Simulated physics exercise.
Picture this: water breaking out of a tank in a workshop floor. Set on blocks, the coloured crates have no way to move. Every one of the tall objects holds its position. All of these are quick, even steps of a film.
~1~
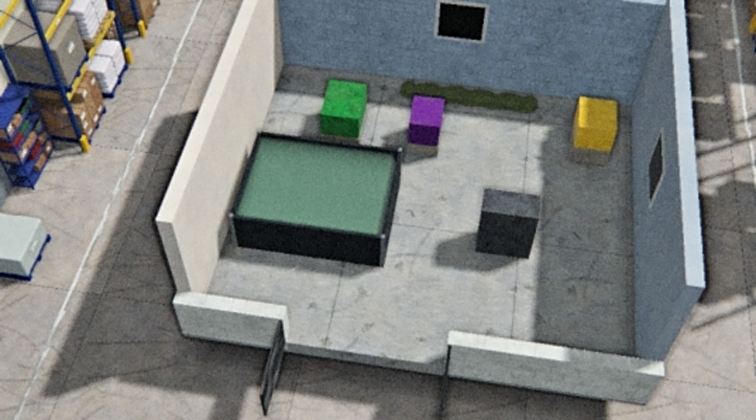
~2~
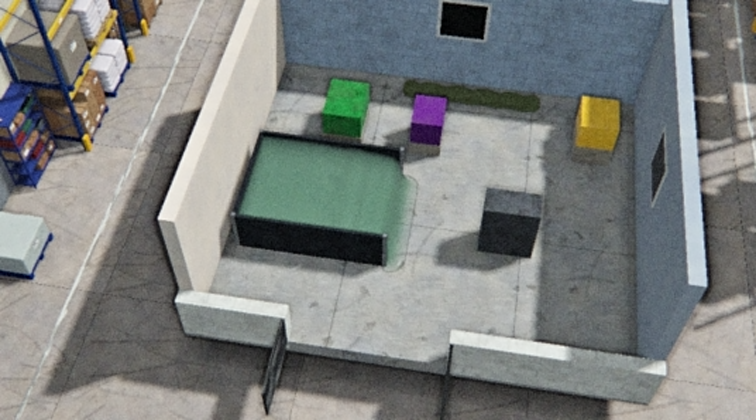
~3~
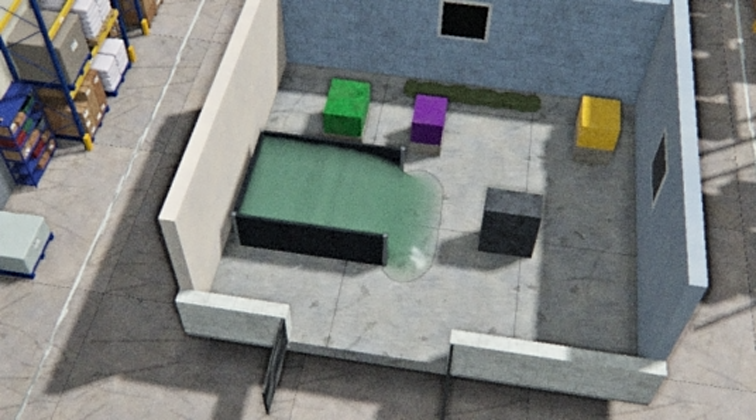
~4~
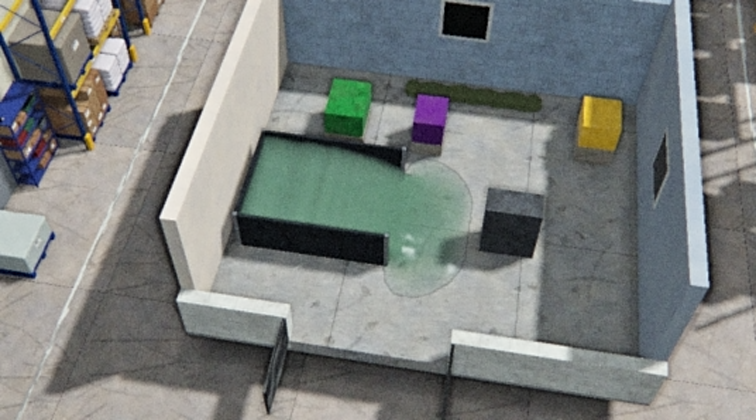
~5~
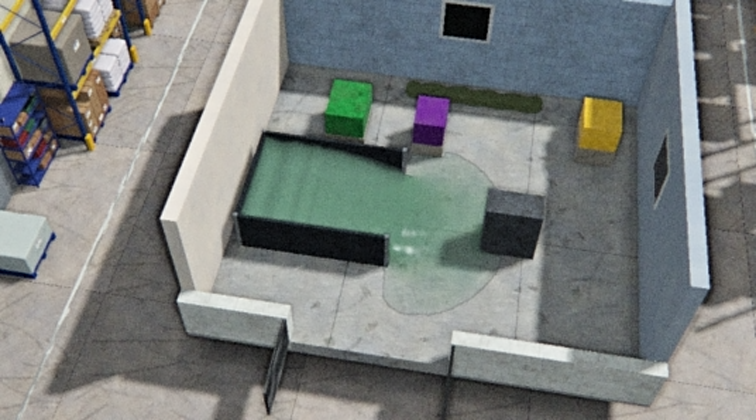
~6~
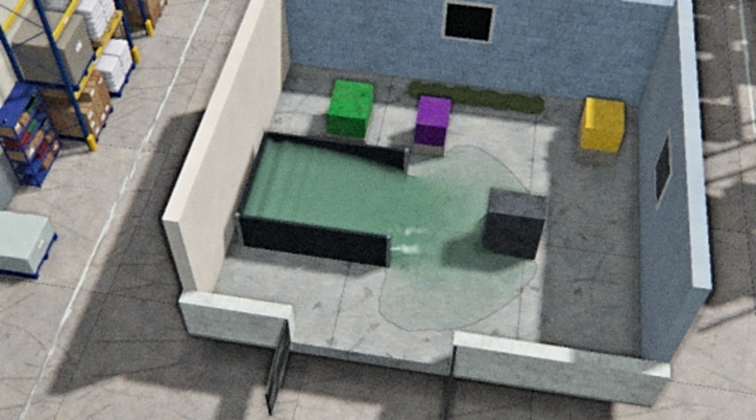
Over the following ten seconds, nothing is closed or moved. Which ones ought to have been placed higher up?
The yellow crate will be missed by the water; the green crate will be missed by the water; the purple crate will be missed by the water.
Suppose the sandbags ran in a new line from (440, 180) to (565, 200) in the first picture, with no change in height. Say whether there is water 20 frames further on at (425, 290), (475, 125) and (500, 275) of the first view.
In the order asked - drenched, drenched, drenched.
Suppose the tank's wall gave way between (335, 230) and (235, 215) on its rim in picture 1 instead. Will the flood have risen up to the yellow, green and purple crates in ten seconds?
In that case the yellow crate is never flooded, the green crate is never flooded and the purple crate is never flooded.
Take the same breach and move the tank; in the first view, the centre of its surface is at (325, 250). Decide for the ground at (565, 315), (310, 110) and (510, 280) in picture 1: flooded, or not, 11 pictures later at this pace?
Taking the three spots in order: Swamped, bare, swamped.
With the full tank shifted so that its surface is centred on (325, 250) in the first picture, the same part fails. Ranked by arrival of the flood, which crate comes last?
The green one.
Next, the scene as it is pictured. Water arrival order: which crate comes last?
My answer is the green one.
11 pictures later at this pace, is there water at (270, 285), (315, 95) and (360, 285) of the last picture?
Going through them in order, I'd call them clear, clear and clear.
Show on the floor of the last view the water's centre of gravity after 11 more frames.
I'd put my finger on (444, 228).
A moment on, water covers 45 % of the floor; the yellow crate water round its plinth, the green crate not reached, the purple crate water round its plinth.
Next, water covers 55 % of the floor; the yellow crate water round its plinth, the green crate not reached, the purple crate water round its plinth.
Then, water covers 60 % of the floor; the yellow crate water round its plinth, the green crate not reached, the purple crate water round its plinth.
Later, water covers 75 % of the floor; the yellow crate water round its plinth, the green crate water round its plinth, the purple crate water round its plinth.
In the end, water covers 95 % of the floor; the yellow crate stayed above the water, the green crate stayed above the water, the purple crate stayed above the water.
